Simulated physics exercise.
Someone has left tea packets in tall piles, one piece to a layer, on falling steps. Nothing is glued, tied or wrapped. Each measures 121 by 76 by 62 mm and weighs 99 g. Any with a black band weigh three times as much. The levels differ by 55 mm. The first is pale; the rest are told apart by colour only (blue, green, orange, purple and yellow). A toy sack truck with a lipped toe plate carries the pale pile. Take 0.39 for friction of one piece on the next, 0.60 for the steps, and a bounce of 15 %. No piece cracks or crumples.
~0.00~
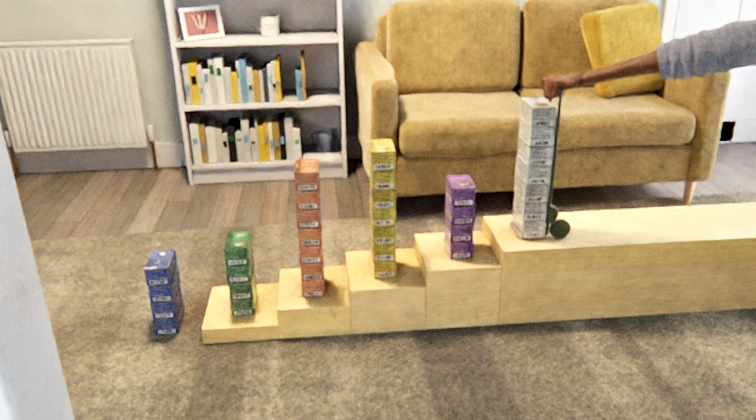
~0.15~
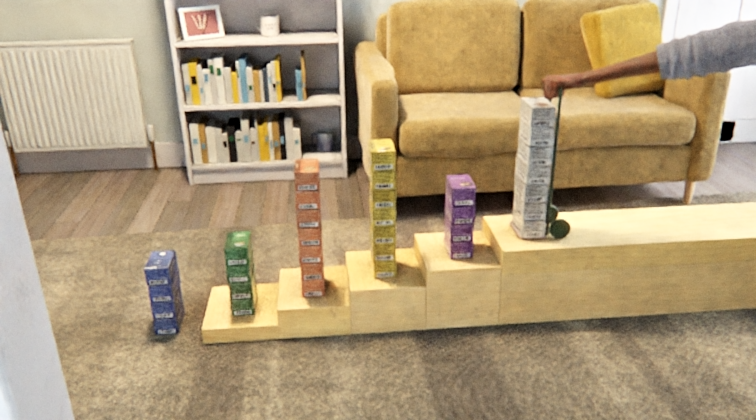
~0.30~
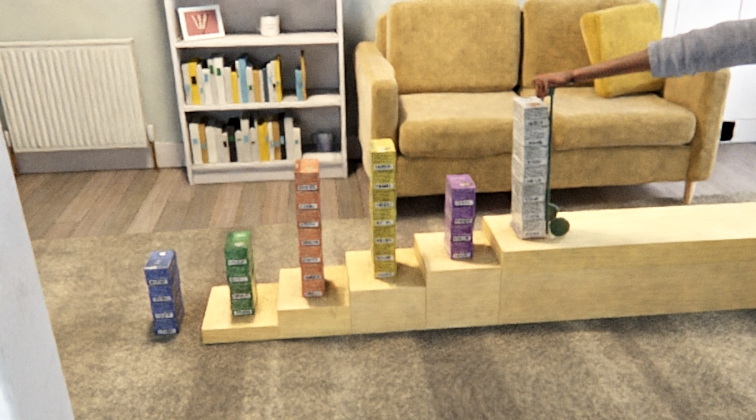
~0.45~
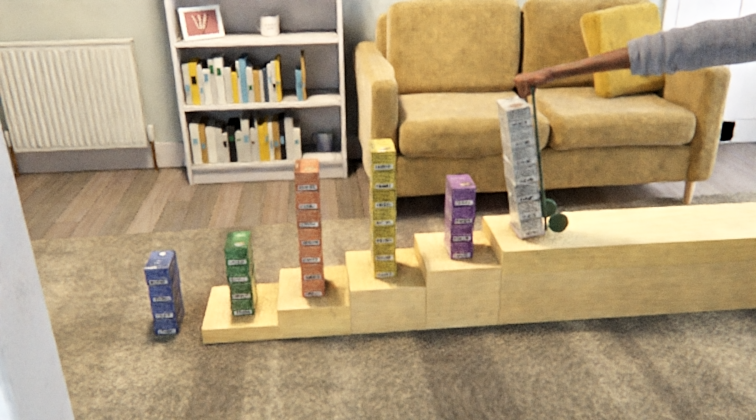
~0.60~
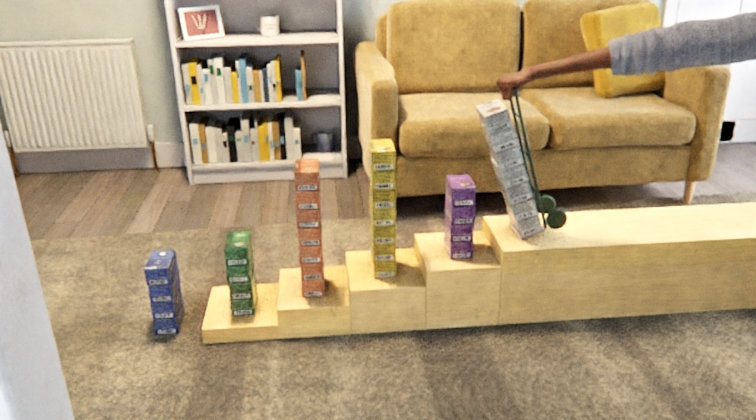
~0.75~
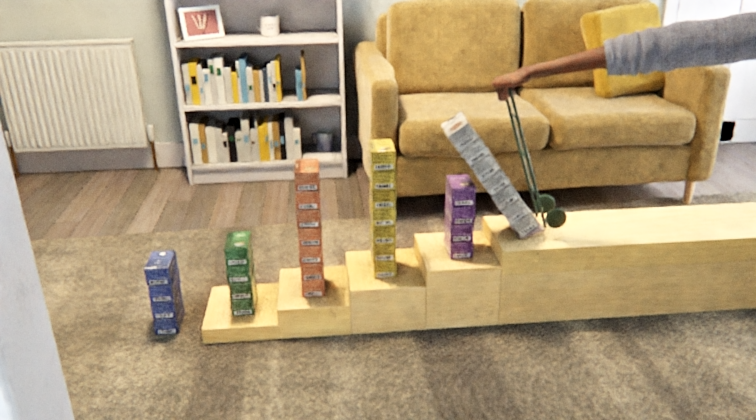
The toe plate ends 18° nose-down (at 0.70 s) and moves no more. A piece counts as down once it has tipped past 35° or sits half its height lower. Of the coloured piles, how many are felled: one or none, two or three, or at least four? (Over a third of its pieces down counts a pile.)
The toll is four or more.
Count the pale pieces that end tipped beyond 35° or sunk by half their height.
The count is 7.
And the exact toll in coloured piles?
The count is 5.
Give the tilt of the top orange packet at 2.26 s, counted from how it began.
About 150°.
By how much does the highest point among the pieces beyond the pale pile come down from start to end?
About 20 cm.
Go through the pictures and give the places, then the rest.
In the first frame (places mark the middle of the side facing us), truck frame (558, 121) 0° forward; top purple packet (464, 197); top orange packet (307, 182); the rest undisturbed.
The second frame shows truck frame (558, 121) 0° forward; top yellow packet (384, 161).
The third frame shows truck frame (551, 120) 3° forward, top of the pale pile leaning 3°; top yellow packet (384, 161); the rest undisturbed.
The fourth frame shows truck frame (536, 119) 10° forward, top of the pale pile leaning 10°; top yellow packet (384, 161); the rest undisturbed.
The fifth frame shows truck frame (521, 119) 16° forward, top of the pale pile leaning 19°; top purple packet (464, 197); the rest undisturbed.
The sixth frame shows truck frame (518, 120) 18° forward, top of the pale pile leaning 35°; top purple packet (464, 197); top green packet (237, 257); the rest undisturbed.
After 0.96 s, 7 of the pale pile down; none of the 26 other packets down, 8 disturbed; top purple packet shifted 34 mm; top yellow packet shifted 9 mm.
After 1.48 s, 7 of the pale pile down; 2 of the 26 other packets down; top purple packet on its side; top yellow packet leaning 19°.
After 1.88 s, 7 of the pale pile down; 11 of the 26 other packets down; top purple packet on its side; top yellow packet leaning 38°, 20 cm lower.
After 2.26 s, 7 of the pale pile down; 19 of the 26 other packets down; top orange packet upside down; top purple packet on its side.
At rest (2.9 s), 7 of the pale pile down; 19 of the 26 other packets down; top orange packet upside down; top purple packet on its side. Wrecked, blue, green, orange, purple and yellow. As the last picture would show them, middles, top orange packet near (58, 320), top purple packet near (398, 236).
